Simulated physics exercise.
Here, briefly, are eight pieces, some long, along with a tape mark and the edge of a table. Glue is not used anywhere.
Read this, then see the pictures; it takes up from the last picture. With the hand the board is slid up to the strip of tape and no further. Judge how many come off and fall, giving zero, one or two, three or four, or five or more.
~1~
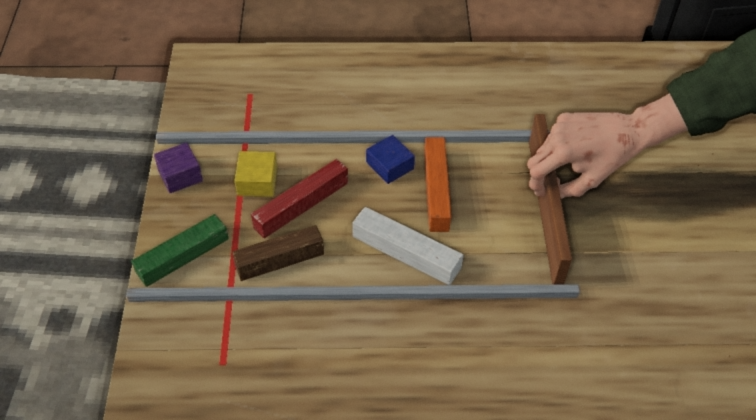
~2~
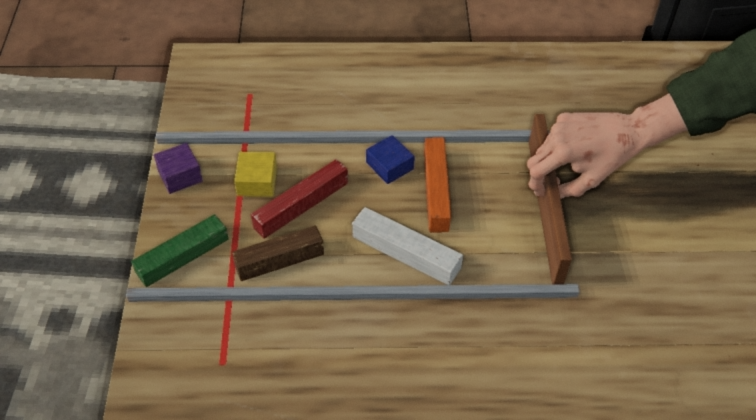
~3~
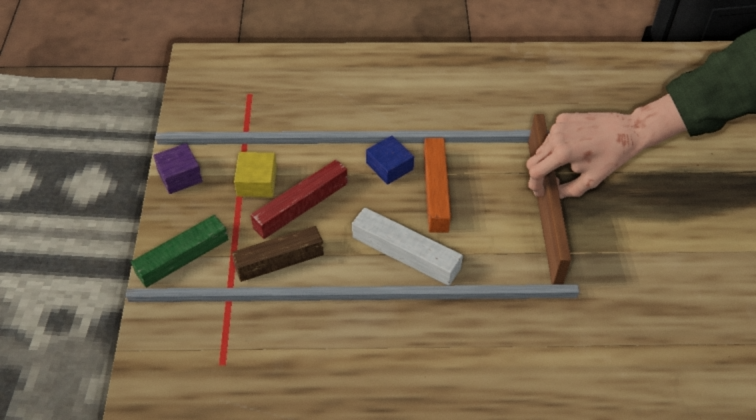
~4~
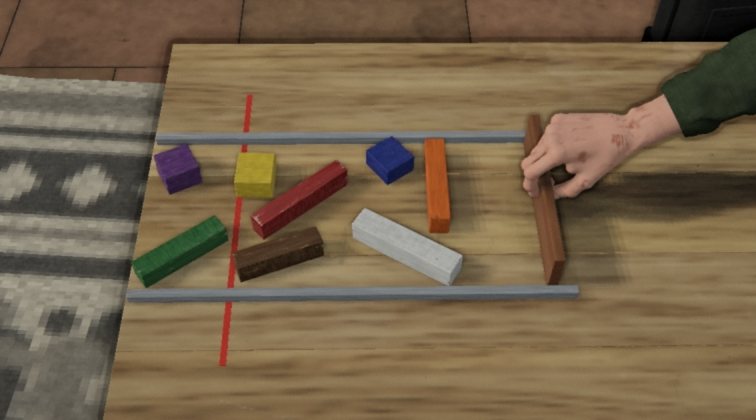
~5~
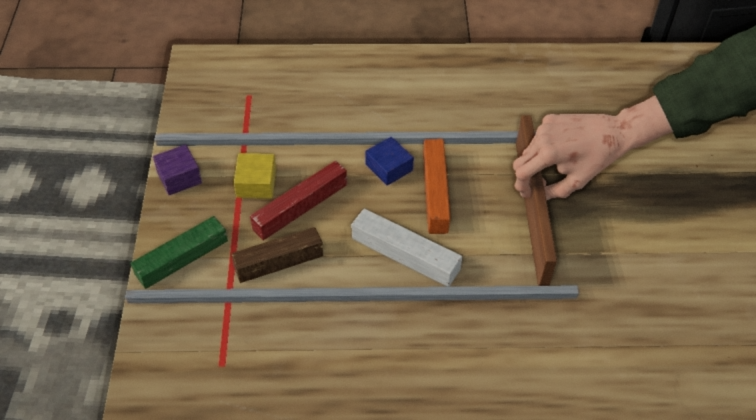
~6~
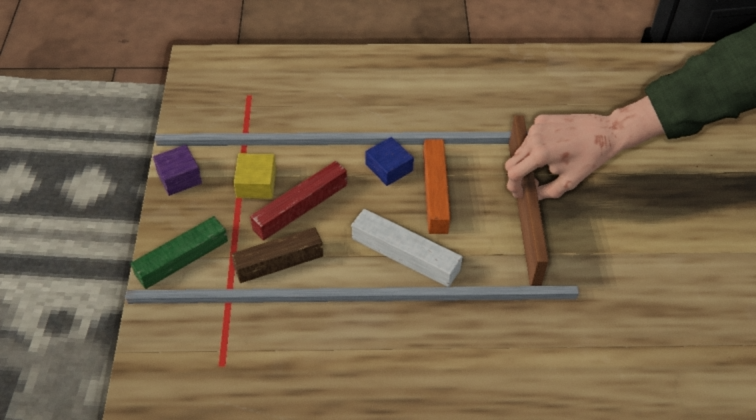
Number falling: One or two.
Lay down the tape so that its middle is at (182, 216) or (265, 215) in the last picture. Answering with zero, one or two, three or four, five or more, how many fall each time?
The counts, in order, are at least five and 1 or 2.
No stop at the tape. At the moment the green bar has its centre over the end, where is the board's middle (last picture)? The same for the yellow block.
Near (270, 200) and (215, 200).
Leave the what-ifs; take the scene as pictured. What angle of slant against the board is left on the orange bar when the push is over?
It comes to around 0 degrees.
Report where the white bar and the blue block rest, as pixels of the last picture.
In the last picture, roughly (204, 240) and (207, 153).
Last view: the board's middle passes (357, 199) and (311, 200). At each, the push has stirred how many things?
So 5, and at the other place 7.
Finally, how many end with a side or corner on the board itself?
So the total is 2.
Early on, none off yet; purple block at rest near (178, 170); green bar at rest near (180, 252); yellow block at rest near (255, 176).
A while later, none off yet; purple block at rest near (178, 170); green bar moving near (175, 255); yellow block moving near (246, 171).
Finally, the number that fall off is one or two; lost, green bar and purple block.
